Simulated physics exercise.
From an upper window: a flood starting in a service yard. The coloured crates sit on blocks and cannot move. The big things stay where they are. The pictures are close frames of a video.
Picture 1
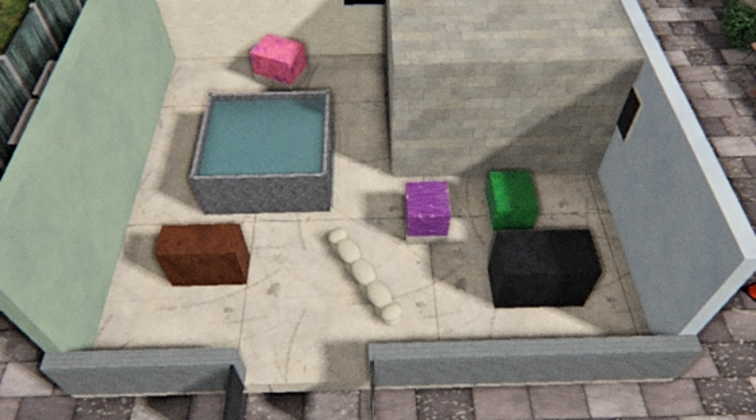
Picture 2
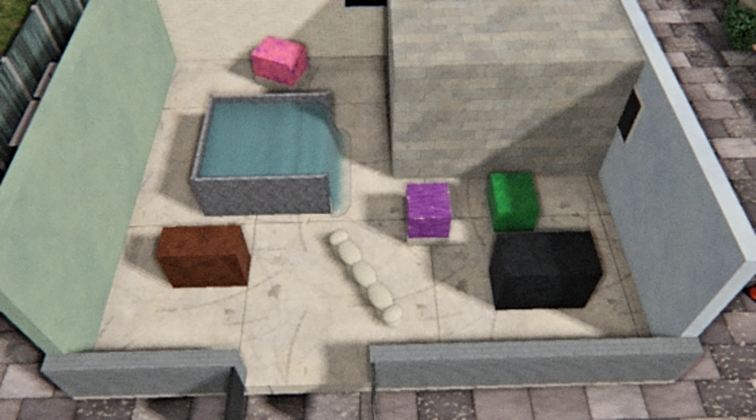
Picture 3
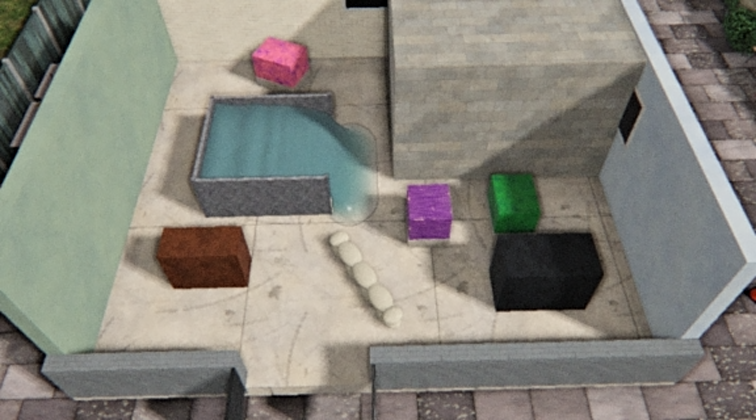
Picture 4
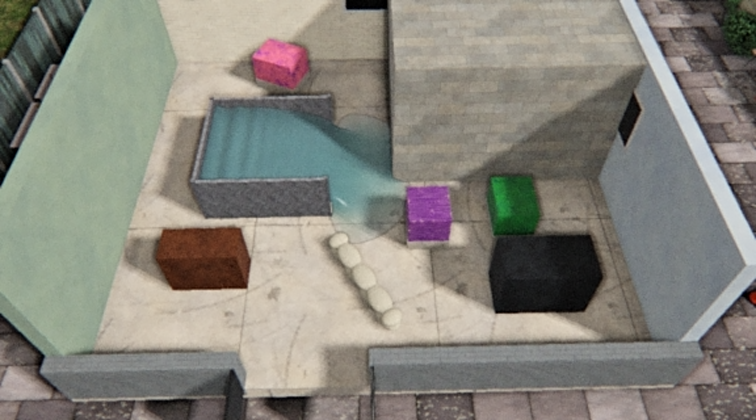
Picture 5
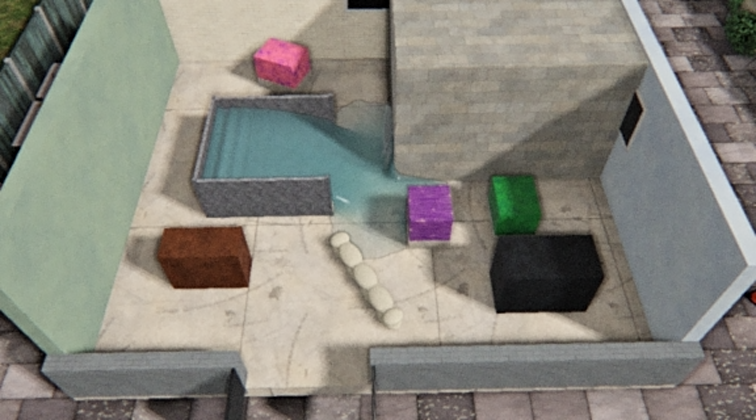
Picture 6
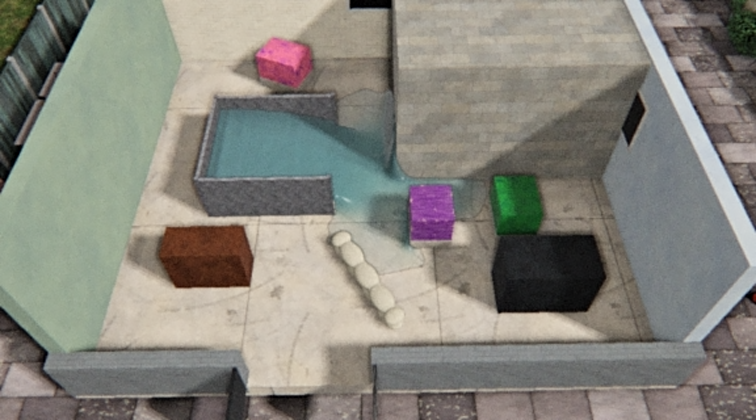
Water pouring from the open right side of a grey tank, spreading across a walled yard and around a purple block.
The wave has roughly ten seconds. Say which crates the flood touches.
One by one: The purple crate is soaked; the pink crate is soaked; the green crate is soaked.
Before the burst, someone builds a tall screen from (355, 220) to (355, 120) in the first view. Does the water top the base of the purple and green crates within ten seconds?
The purple one keeps dry, the green one is spared.
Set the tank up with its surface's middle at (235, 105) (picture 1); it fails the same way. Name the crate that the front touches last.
I say the crate marked pink.
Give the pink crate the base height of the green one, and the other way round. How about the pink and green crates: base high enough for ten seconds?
My reading: Pink crate takes water, green crate is topped.
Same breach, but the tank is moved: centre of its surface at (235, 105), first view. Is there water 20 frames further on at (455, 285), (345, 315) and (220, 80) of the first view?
As listed: Under water, no water, wet.
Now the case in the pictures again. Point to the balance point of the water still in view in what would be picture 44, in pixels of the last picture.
At about (382, 195).
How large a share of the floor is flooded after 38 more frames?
About 90 per cent.
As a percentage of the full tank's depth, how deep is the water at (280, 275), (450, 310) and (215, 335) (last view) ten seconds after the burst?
About 6, 12 and 6 per cent.
A moment on, water covers 25 % of the floor; the purple crate water round its plinth, the pink crate not reached, the green crate water round its plinth.
Next, water covers 40 % of the floor; the purple crate water round its plinth, the pink crate water round its plinth, the green crate water round its plinth.
Then, water covers 65 % of the floor; the purple crate water round its plinth, the pink crate water round its plinth, the green crate water round its plinth.
Later, water covers 90 % of the floor; the purple crate water round its plinth, the pink crate water round its plinth, the green crate water round its plinth.
In the end, water covers 95 % of the floor; the purple crate was topped, the pink crate was topped, the green crate was topped.
